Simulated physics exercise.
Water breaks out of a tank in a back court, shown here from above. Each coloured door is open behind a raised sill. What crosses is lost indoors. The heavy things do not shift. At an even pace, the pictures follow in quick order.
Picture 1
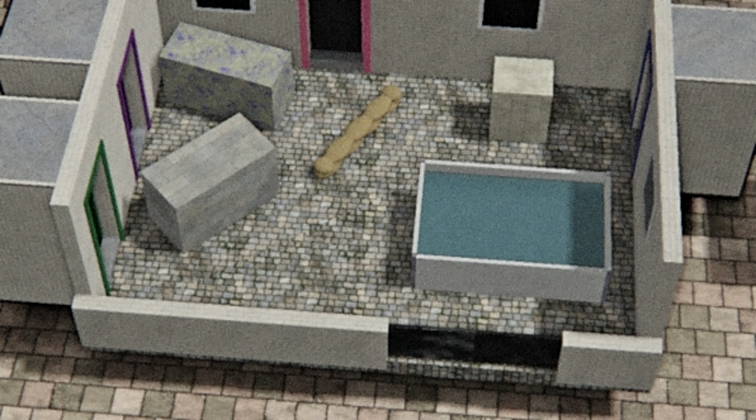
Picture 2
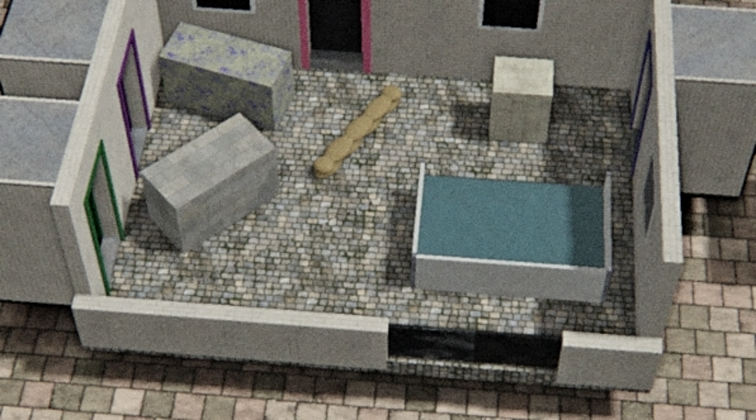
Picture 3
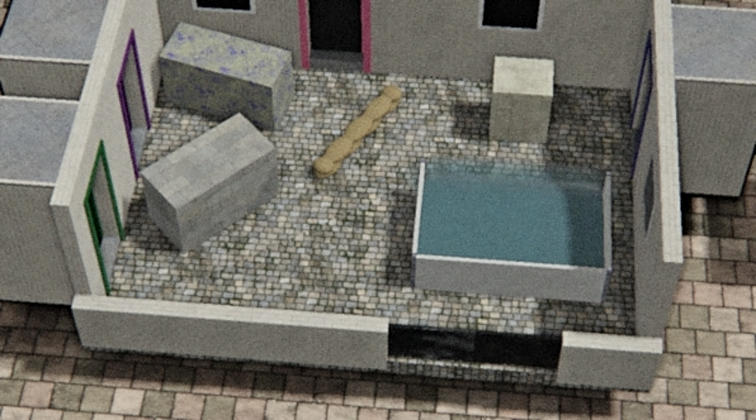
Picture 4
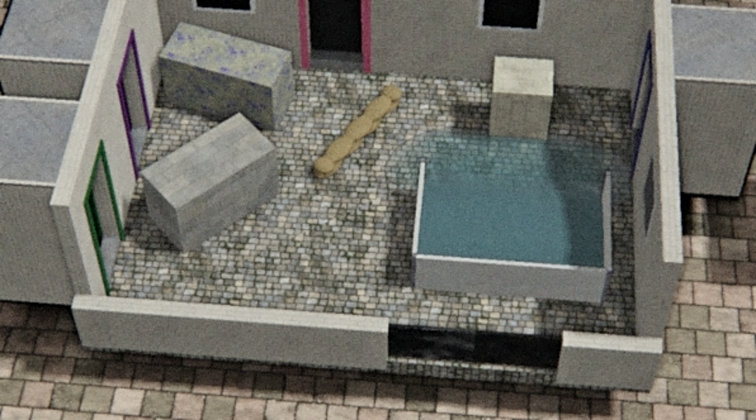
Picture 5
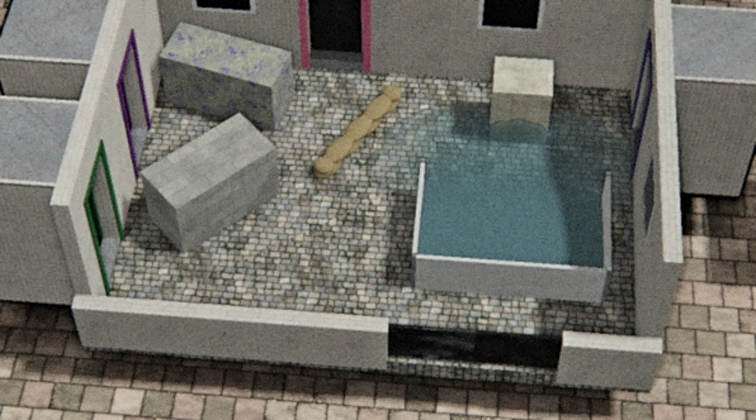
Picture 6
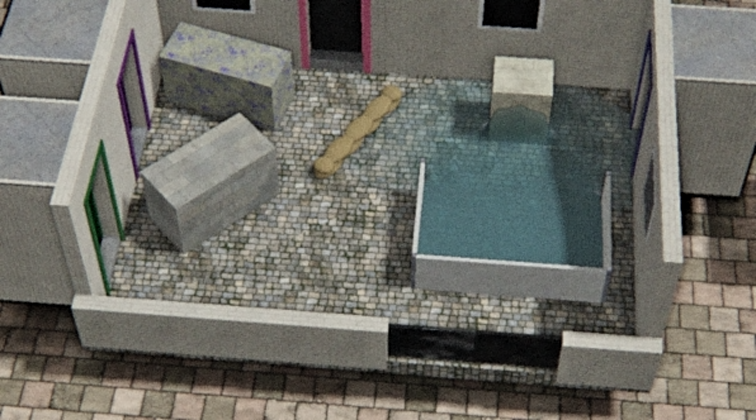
Water breaks out of the far side of a pale-walled tank at the right of a cobbled back court, seen from above. A speckled block and a grey block sit at the left, a tan log lies near the middle, a pale block stands behind the tank, and the doorways are edged in pink, purple and green. The water spreads evenly backward over the cobbles and around the pale block, while the camera stays still.
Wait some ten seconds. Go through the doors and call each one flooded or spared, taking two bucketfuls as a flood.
Green door: Spared, pink door: Spared, blue door: Flooded, purple door: Spared.
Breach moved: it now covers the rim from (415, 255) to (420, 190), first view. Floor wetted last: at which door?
The blue door is last in line.
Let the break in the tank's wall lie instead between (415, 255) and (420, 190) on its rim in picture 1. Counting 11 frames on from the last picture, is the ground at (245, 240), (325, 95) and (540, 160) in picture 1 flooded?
Taking the spots in turn: Swamped, untouched and untouched.
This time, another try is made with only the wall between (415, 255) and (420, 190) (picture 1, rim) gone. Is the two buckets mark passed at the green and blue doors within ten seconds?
Outcome - green door breaks the threshold, blue door comes in lower.
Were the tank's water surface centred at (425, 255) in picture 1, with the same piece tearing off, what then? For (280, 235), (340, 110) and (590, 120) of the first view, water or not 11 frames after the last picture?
As listed: Clear, covered, covered.
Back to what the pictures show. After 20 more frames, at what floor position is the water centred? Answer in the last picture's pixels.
Somewhere around (468, 155) in the last view.
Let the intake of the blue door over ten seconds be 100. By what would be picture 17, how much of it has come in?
Roughly 20 percent.
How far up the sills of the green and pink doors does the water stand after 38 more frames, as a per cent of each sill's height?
Estimate, in order: 20 and 20 percent.
A moment on, water covers 30 % of the floor; the green door not reached, the pink door not reached, the blue door under two buckets in, the purple door not reached.
Next, water covers 35 % of the floor; the green door not reached, the pink door wet at the sill, nothing in, the blue door far over two buckets in, the purple door not reached.
Then, water covers 55 % of the floor; the green door not reached, the pink door wet at the sill, nothing in, the blue door far over two buckets in, the purple door wet at the sill, nothing in.
Later, water covers 90 % of the floor; the green door wet at the sill, nothing in, the pink door wet at the sill, nothing in, the blue door far over two buckets in, the purple door wet at the sill, nothing in.
In the end, water covers 95 % of the floor; the green door wet at the sill, nothing in, the pink door wet at the sill, nothing in, the blue door far over two buckets in, the purple door wet at the sill, nothing in.
